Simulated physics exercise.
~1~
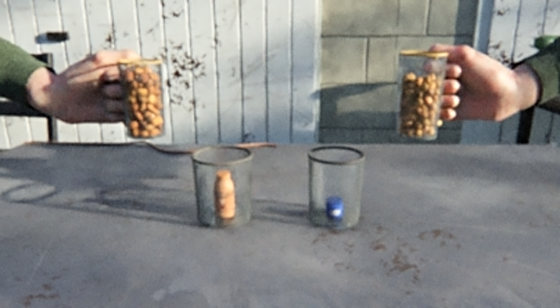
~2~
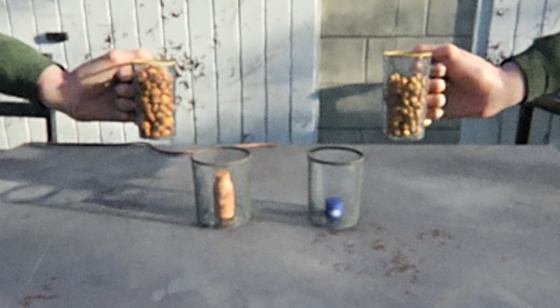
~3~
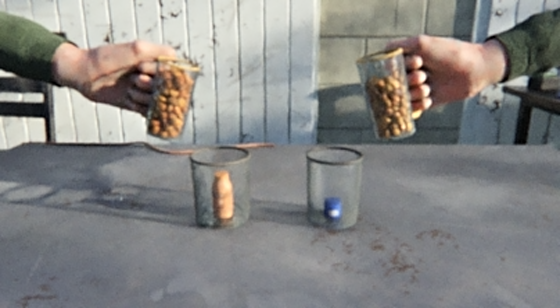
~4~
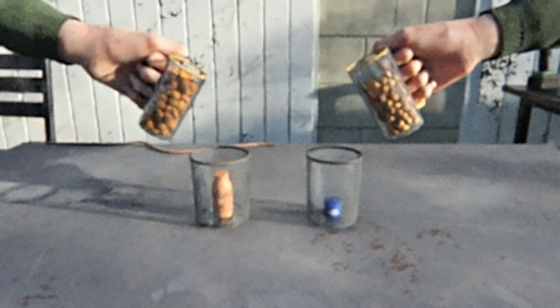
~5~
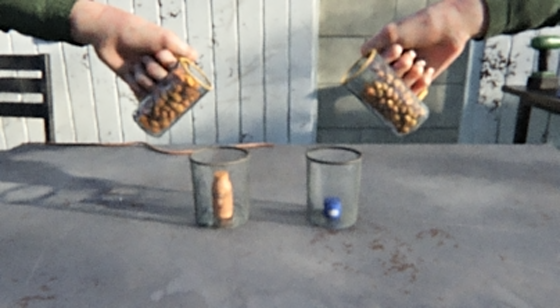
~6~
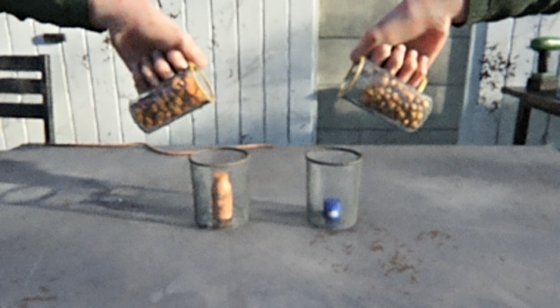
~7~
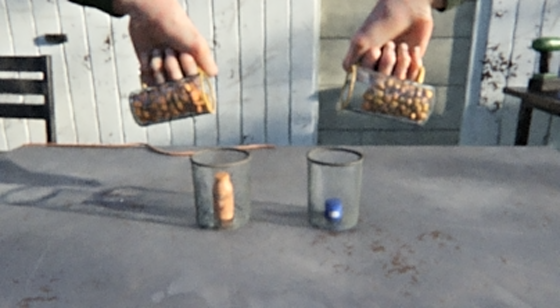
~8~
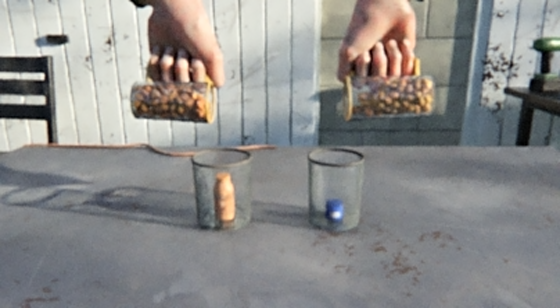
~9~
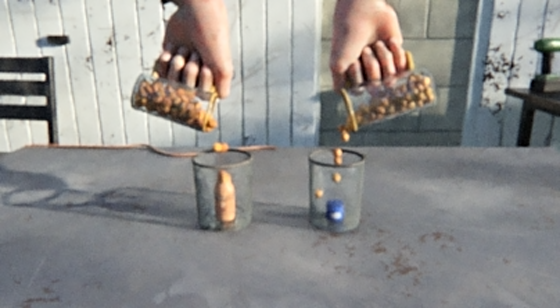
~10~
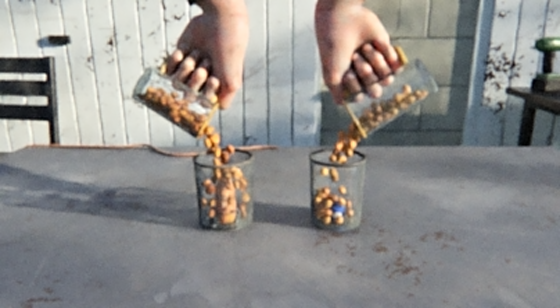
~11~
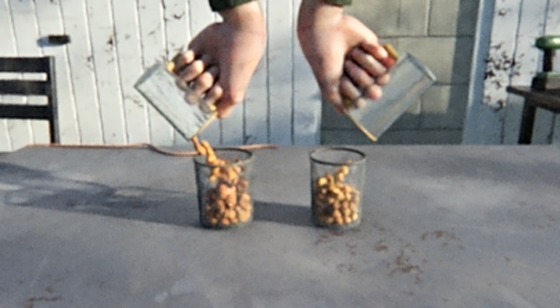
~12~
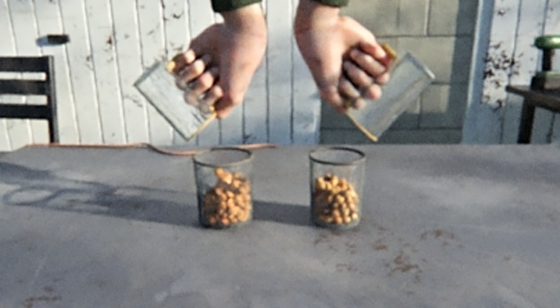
Two clear cups full of small brown, nut-like pieces, one in each hand, move inward over a grey table seen from the front, with a white plank wall and grey blocks behind. Below them stand two see-through glasses, the left holding a tall orange-brown object and the right a short blue one. The hands tip the cups onto their sides, and a few pieces begin to drop. The cups tilt further and the pieces stream down until both cups are empty. Both glasses end about half full, the orange object's top still showing and the blue one buried.
